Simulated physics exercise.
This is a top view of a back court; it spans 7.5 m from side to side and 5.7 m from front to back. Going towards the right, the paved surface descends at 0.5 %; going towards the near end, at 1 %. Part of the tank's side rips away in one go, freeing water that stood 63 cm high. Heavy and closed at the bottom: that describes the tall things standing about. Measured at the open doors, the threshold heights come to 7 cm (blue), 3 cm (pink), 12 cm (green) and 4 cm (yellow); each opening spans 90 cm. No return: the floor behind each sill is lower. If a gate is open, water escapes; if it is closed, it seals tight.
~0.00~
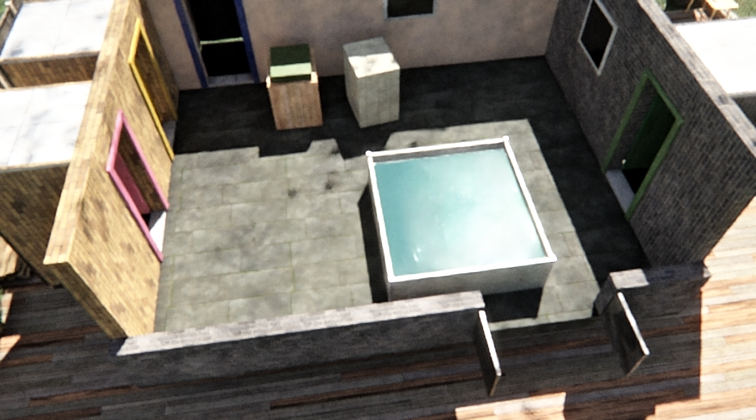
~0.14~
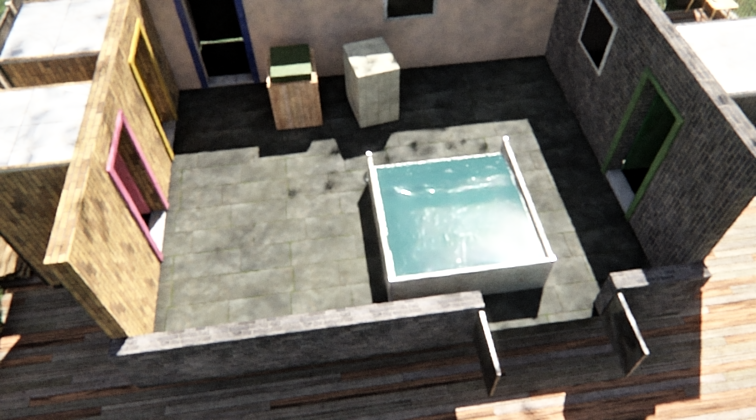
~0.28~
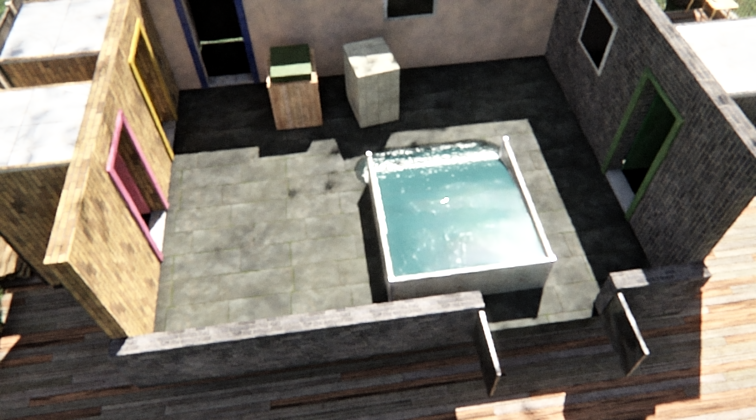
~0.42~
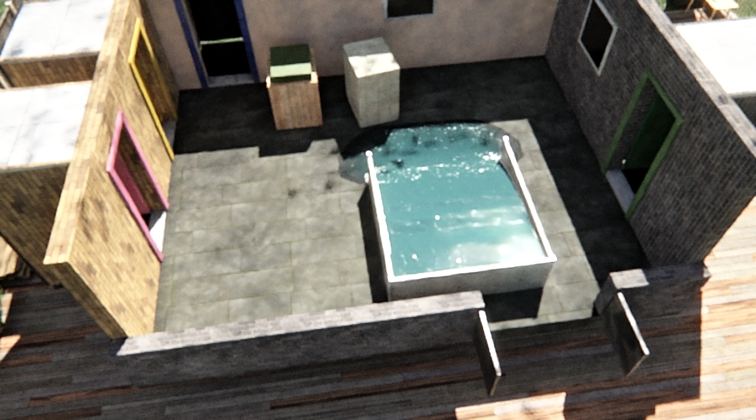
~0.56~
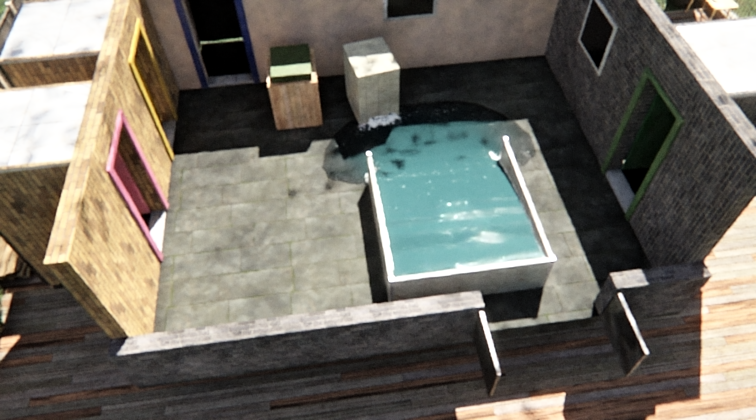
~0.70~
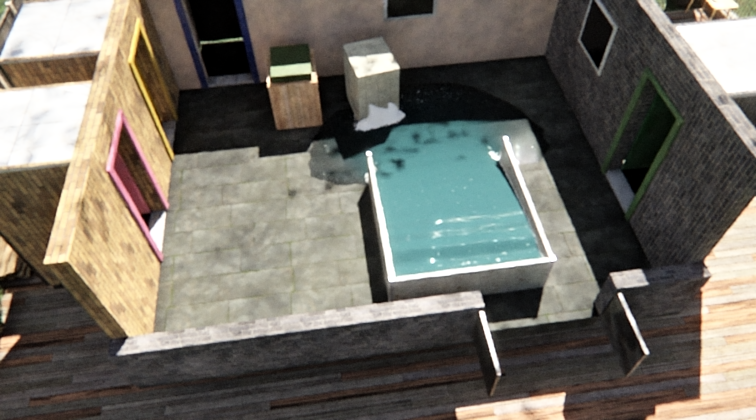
A courtyard tank's far side opens and water spreads across the paving around a pale block.
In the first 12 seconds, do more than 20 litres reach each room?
At the blue door, not that much; at the pink door, more than that; at the green door, not that much; at the yellow door, more than that.
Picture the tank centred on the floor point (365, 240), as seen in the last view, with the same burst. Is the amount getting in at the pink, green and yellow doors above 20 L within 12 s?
Compared with that limit, pink overshoots, green falls short and yellow overshoots.
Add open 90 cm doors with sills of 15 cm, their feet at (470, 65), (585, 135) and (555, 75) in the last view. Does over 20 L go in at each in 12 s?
So, in the order given, it's beyond the mark, then shy of the mark, then beyond the mark.
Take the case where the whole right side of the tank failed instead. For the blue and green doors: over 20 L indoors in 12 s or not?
Compared with that limit, blue falls short while green goes higher.
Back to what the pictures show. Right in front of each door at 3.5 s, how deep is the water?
Door by door, in cm: Blue reads 7, pink reads 6, green reads 4, yellow reads 9.
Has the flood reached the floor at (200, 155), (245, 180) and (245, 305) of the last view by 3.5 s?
Well, the first is drenched, the next drenched, the last untouched by it.
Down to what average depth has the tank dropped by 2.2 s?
About 24 cm.
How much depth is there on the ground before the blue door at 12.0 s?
Average: ~ 1.5 cm.
After 1.4 s water covers 30 % of the floor and is deepest (38 cm) near (391, 129); blue door not reached, pink door not reached, green door not reached, yellow door not reached.
After 2.2 s water covers 40 % of the floor and is deepest (47 cm) near (543, 57); blue door not reached, pink door not reached, green door not reached, yellow door not reached.
After 3.5 s water covers 60 % of the floor and is deepest (36 cm) near (543, 57); blue door 7 cm at the sill, 0 L in, pink door 6 cm at the sill, 0 L in, green door 4 cm at the sill, 0 L in, yellow door 9 cm at the sill, 22 L in.
After 7.0 s water covers 95 % of the floor and is deepest (21 cm) near (656, 281); blue door 4 cm at the sill, 1 L in, pink door 5 cm at the sill, 33 L in, green door 8 cm at the sill, 0 L in, yellow door 6 cm at the sill, 100 L in.
After 12.0 s water covers 95 % of the floor and is deepest (12 cm) near (626, 297); blue door 1 cm at the sill, 1 L in, pink door 4 cm at the sill, 38 L in, green door 8 cm at the sill, 1 L in, yellow door 2 cm at the sill, 104 L in.
